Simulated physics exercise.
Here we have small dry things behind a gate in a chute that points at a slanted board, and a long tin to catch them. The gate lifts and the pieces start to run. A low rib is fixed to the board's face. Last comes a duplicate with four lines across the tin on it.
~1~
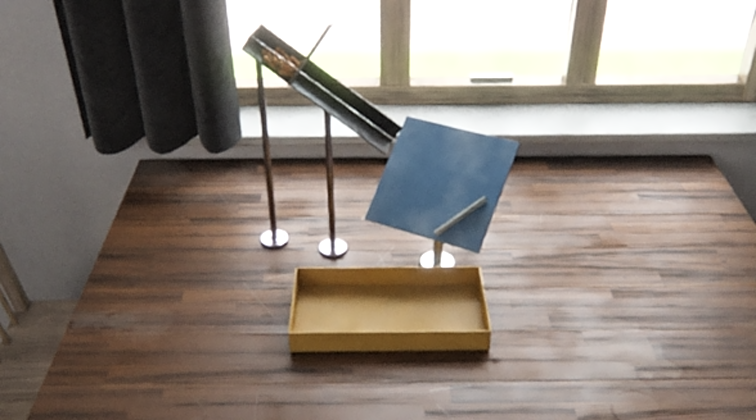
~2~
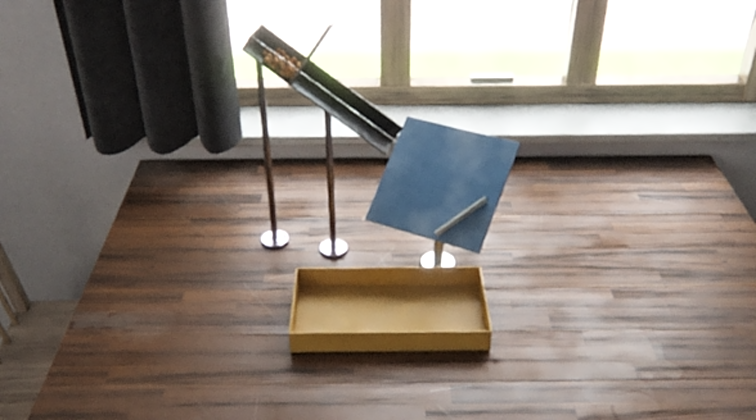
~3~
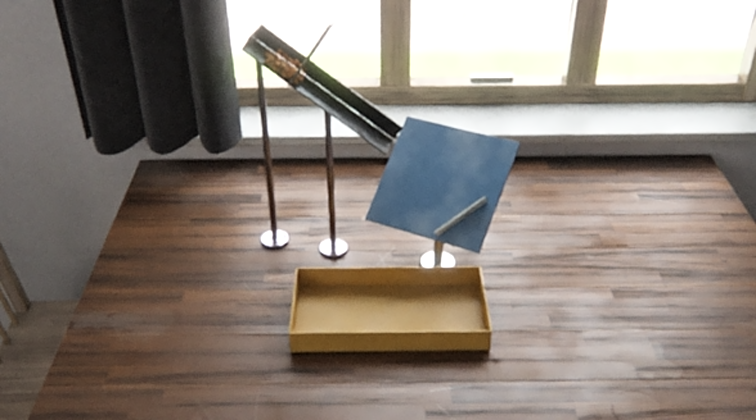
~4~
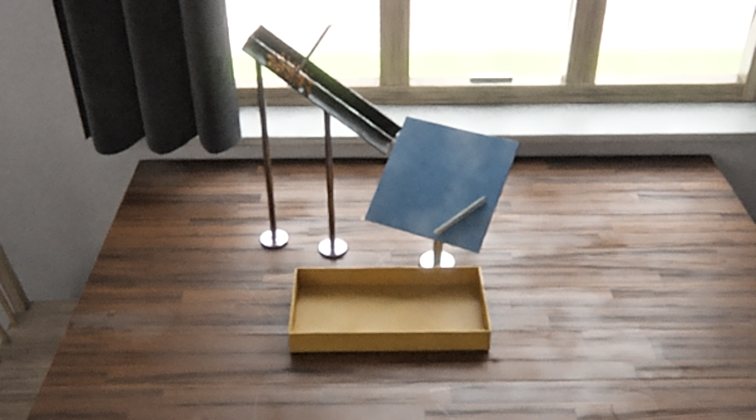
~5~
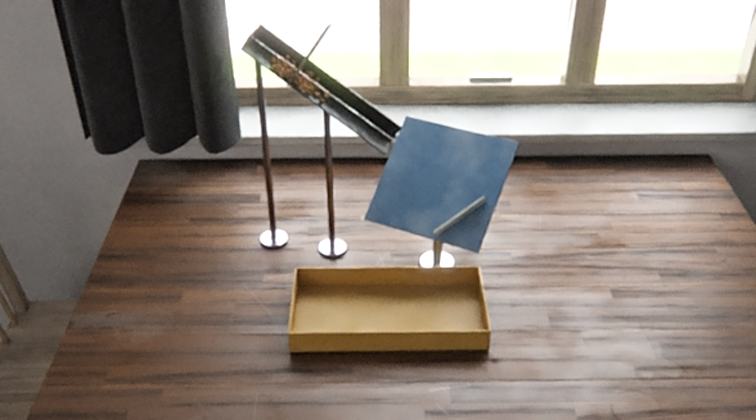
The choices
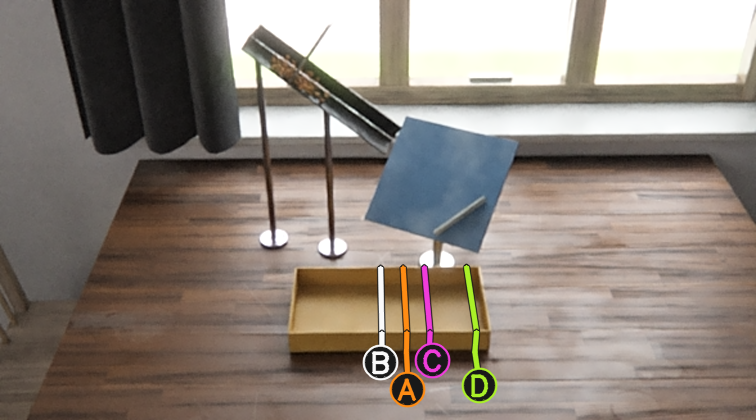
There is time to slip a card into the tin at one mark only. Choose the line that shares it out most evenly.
I would pick line A.
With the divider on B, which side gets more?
More lands on the right.
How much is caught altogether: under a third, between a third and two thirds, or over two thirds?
Over two thirds.
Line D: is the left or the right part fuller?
The left side.
On the marked copy, line A crosses the front rim at (406, 331); line B crosses the front rim at (381, 332); line C crosses the front rim at (429, 331); line D crosses the front rim at (476, 331).
With A, of what is caught, roughly a third on the left of the divider, roughly two thirds on the right.
With B, of what is caught, just a few on the left of the divider, almost all on the right.
With C, of what is caught, almost all on the left of the divider, just a few on the right.
With D, of what is caught, every piece on the left of the divider, not one piece on the right.
